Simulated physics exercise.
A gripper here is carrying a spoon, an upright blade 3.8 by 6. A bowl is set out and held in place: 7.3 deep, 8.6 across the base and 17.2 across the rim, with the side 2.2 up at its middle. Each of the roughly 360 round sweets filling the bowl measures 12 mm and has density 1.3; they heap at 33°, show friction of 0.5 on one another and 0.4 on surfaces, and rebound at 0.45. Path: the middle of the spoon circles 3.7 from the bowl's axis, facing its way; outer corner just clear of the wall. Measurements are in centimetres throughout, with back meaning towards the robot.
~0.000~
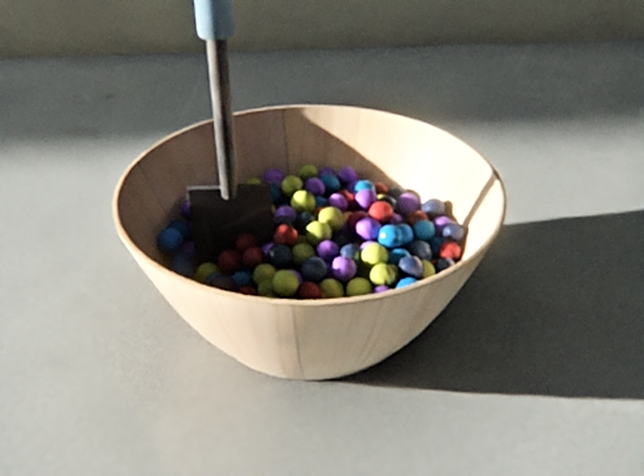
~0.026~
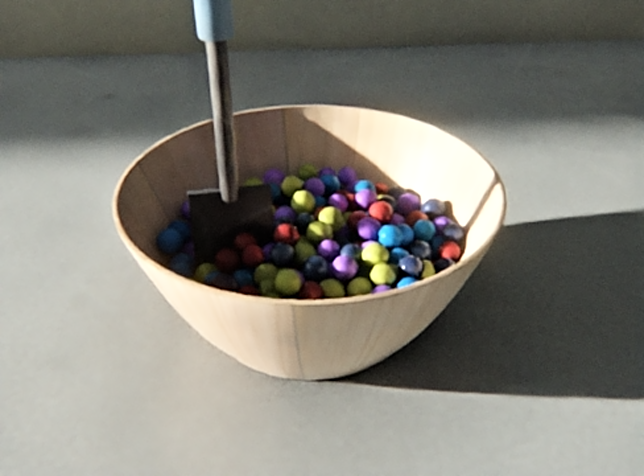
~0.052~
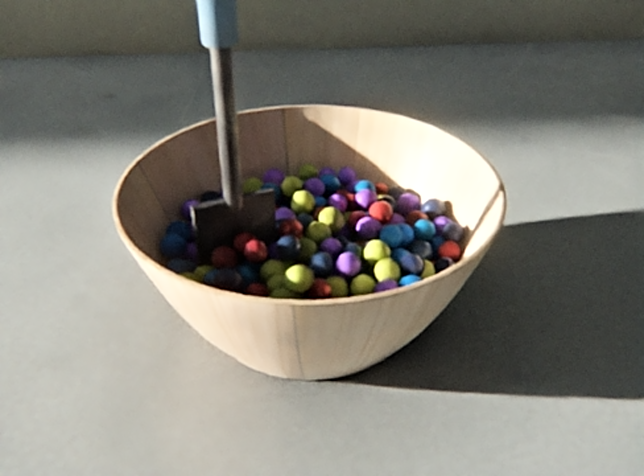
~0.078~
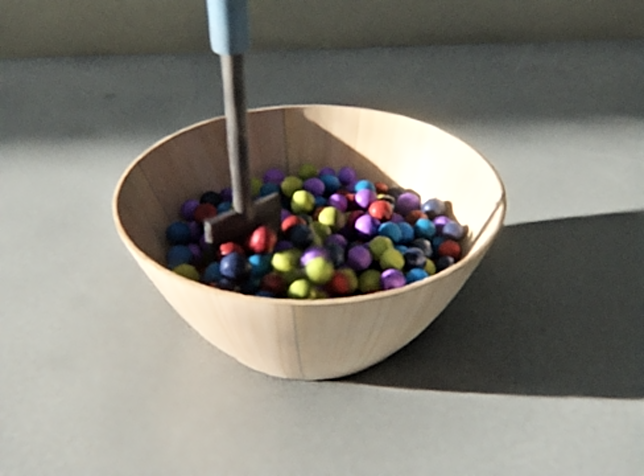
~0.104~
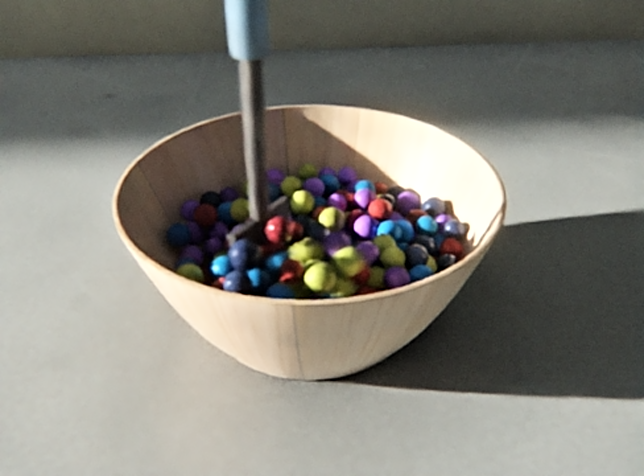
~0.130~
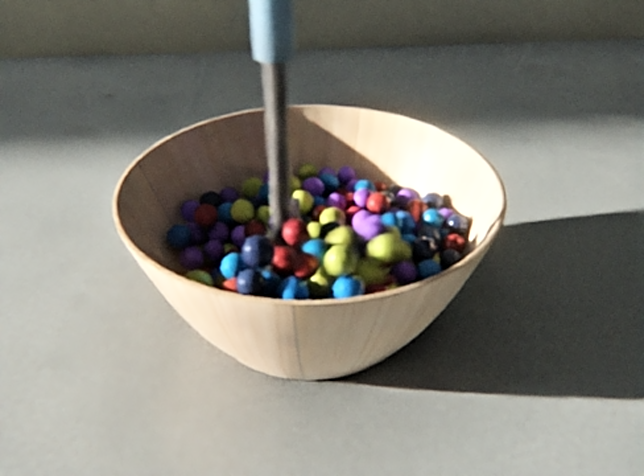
A wooden bowl of colorful little balls sat still on a gray surface while a blue-handled tool with a flat dark blade pushed through them from the left toward the middle, turning as it went.
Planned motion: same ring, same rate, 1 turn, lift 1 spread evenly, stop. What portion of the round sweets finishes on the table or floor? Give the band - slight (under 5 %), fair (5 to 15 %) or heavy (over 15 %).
Band: Fair.
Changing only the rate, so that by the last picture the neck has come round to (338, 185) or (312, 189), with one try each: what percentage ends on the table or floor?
About 25 per cent, then about 20 per cent.
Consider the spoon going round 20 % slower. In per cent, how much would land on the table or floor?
Near 5 in a hundred, it would be.
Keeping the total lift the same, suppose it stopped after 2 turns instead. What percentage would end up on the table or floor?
Then roughly 15 percent.
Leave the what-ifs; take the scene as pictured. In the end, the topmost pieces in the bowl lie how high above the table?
The peak stands near 8.0 centimetres up.
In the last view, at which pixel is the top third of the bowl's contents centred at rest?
It is centred around (254, 277).
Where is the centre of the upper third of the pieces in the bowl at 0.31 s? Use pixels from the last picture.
About pixel (397, 171).
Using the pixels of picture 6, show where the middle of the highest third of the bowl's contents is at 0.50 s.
Close to pixel (234, 177).
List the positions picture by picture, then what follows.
In the first picture, spoon neck at (227, 157), 0° round; upper third of the load around (322, 237), from x 170 to 455, top at y 175; 359 in the bowl.
In the second picture, spoon neck at (227, 159), 5° round; upper third of the load around (322, 237), from x 170 to 455, top at y 175.
In the third picture, spoon neck at (231, 168), 20° round; upper third of the load around (318, 246), from x 175 to 455, top at y 175.
In the fourth picture, spoon neck at (241, 177), 35° round; upper third of the load around (315, 252), from x 180 to 455, top at y 175.
In the fifth picture, spoon neck at (258, 184), 51° round; upper third of the load around (322, 253), from x 180 to 455, top at y 175.
In the sixth picture, spoon neck at (280, 188), 67° round; upper third of the load around (341, 249), from x 180 to 455, top at y 175; 359 in the bowl.
By 0.31 s, 179° round, highest piece 9 above the table; 352 in the bowl, 1 on the table or floor, 6 in flight or on the tool.
By 0.50 s, 292° round, highest piece 9 above the table; 332 in the bowl, 16 on the table or floor, 11 in flight or on the tool.
By 0.79 s, 0° round, highest piece 8 above the table; 323 in the bowl, 34 on the table or floor, 2 in flight or on the tool.
By 1.49 s, 0° round, highest piece 8 above the table; 323 in the bowl, 36 on the table or floor.
Final count, 323 in the bowl, 36 on the table or floor. That is 10 % on the table or floor.
